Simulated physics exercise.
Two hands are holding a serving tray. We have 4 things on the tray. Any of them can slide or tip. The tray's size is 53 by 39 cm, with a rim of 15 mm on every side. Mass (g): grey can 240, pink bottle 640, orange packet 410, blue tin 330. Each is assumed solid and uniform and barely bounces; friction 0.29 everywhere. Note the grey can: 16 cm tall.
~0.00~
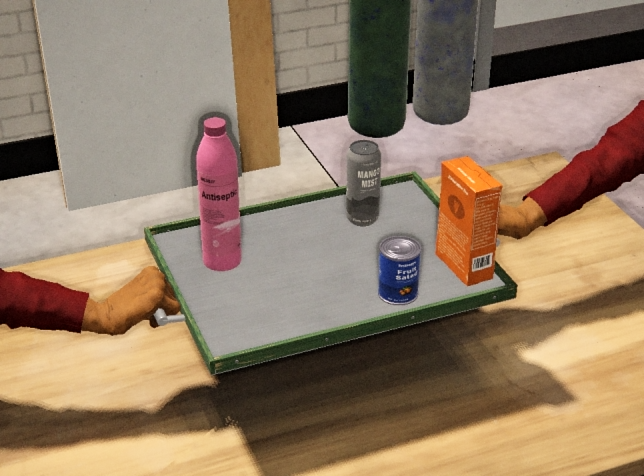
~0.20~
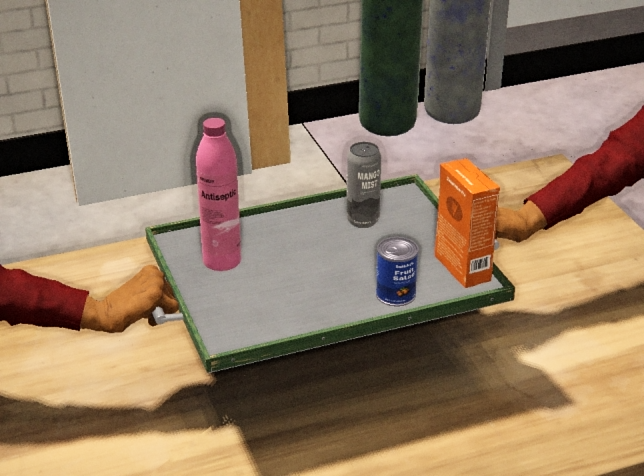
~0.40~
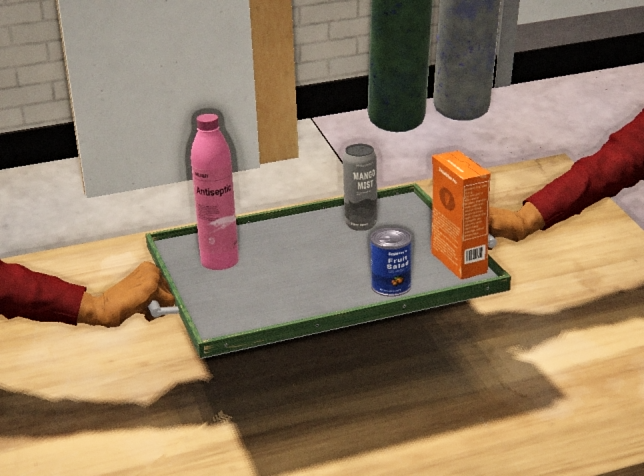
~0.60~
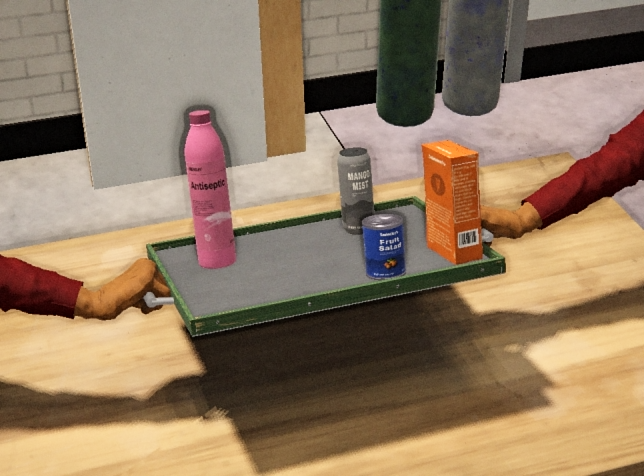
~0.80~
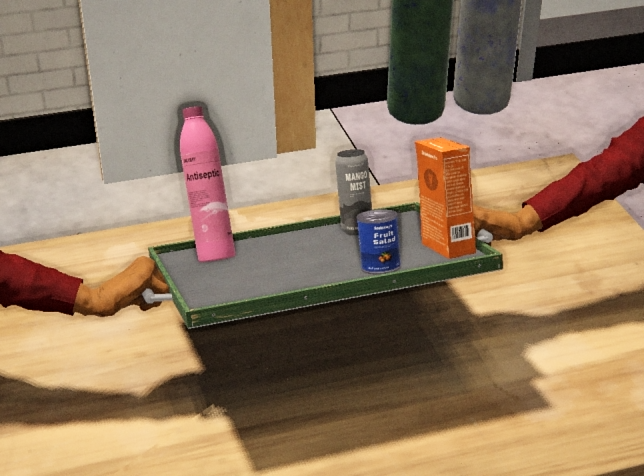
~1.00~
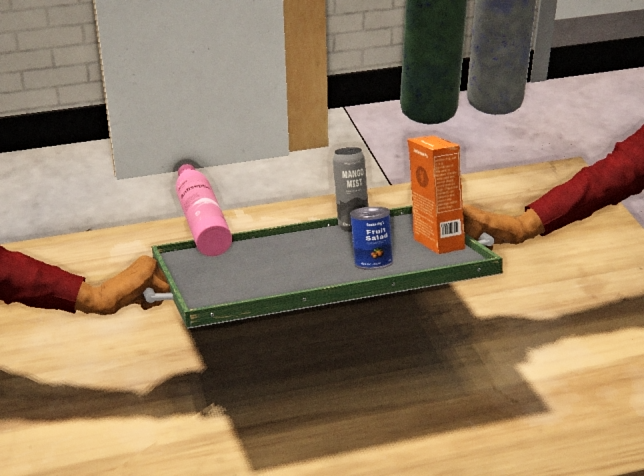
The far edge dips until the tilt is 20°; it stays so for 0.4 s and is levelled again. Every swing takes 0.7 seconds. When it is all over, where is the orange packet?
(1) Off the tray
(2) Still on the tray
1, off the tray.
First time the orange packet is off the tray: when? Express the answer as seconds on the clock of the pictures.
Time: Roughly 1.6 s.
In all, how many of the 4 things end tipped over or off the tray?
The answer: 3.
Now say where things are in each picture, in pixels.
In the first frame, tray level; orange packet (468, 221); grey can (363, 184).
In the second frame, tray tilted 1°, far edge down; blue tin (397, 272); grey can (364, 186).
In the third frame, tray tilted 7°, far edge down; pink bottle (214, 192); blue tin (391, 262).
In the fourth frame, tray tilted 17°, far edge down; grey can (356, 191); pink bottle (209, 189).
In the fifth frame, tray tilted 20°, far edge down; pink bottle (205, 184) 14° off its base; blue tin (379, 242).
In the sixth frame, tray tilted 20°, far edge down; orange packet (436, 194) moved 7 cm; pink bottle (200, 205) off the tray.
After 1.30 s, tray tilted 19°, far edge down; grey can now off the tray; orange packet moved 20 cm near (412, 178); blue tin moved 17 cm.
After 1.60 s, tray tilted 7°, far edge down; orange packet 37° off its base near (398, 144); blue tin 4° off its base.
In the end (2.4 s), off the tray, grey can, pink bottle and orange packet; not toppled but over 5 cm from the start, blue tin. In the last view, orange packet near (362, 188).
